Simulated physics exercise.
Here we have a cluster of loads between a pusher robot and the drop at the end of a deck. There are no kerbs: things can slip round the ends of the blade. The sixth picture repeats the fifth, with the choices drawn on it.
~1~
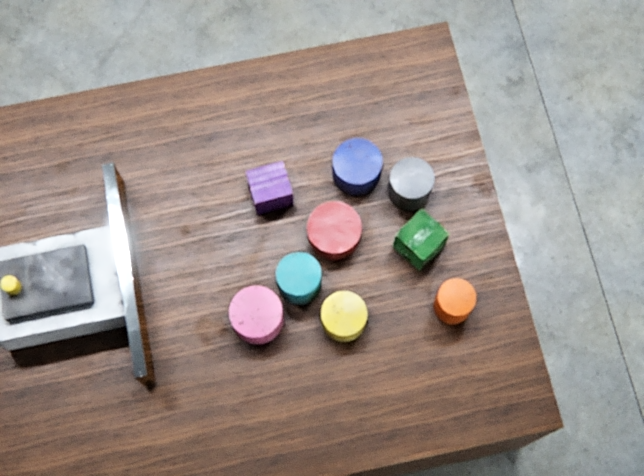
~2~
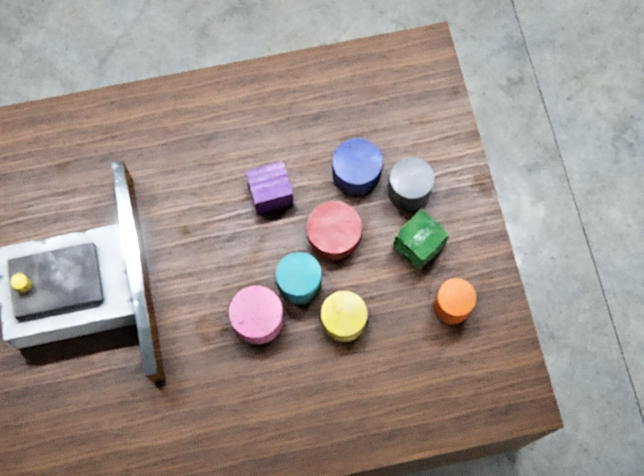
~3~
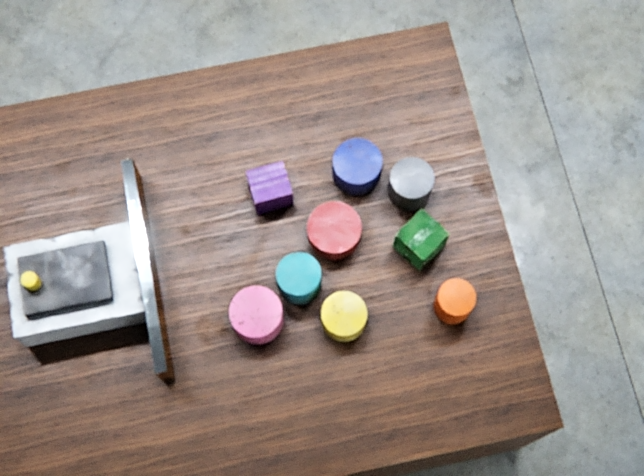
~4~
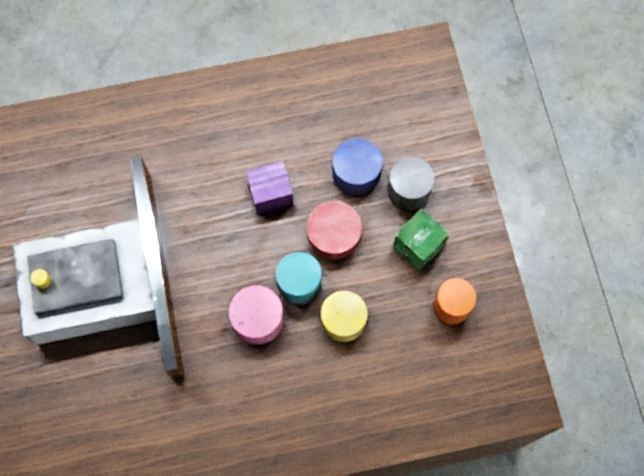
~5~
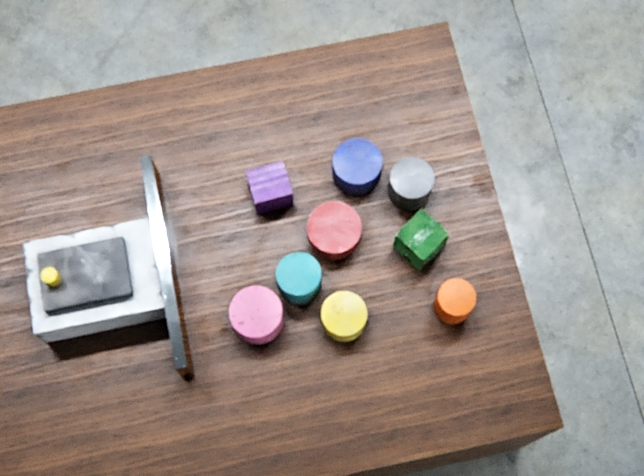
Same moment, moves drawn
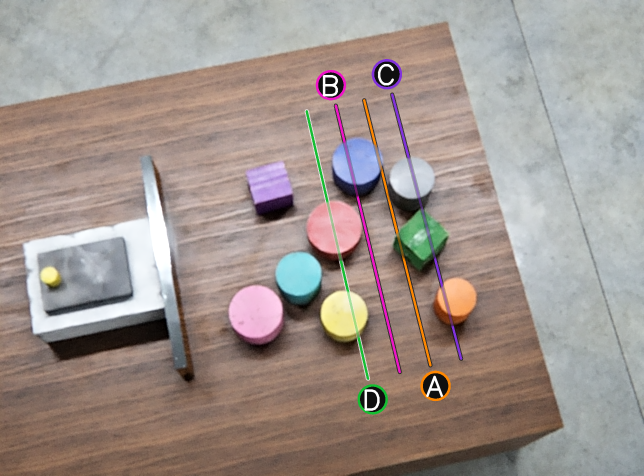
White robot with a wide front plate creeping rightward across a wooden deck towards a still cluster of colourful canisters and crates.
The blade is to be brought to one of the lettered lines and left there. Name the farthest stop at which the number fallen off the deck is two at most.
Line C.
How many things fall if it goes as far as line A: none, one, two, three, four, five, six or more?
The count is none.
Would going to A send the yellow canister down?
No.
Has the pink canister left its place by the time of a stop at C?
By then, yes.
On the marked copy, A at (396, 227); B at (366, 233); C at (425, 221); D at (336, 239).
Following C. Soon after the start, robot (189, 253); yellow canister (355, 318); pink canister (306, 314).
Later, robot (283, 234); grey canister (418, 185); blue canister (401, 146).
In the end, robot (356, 219); orange canister (517, 301); grey canister (474, 159); none fallen.
As for the rest, A is within the limit but short; B is within the limit but short; D is within the limit but short.
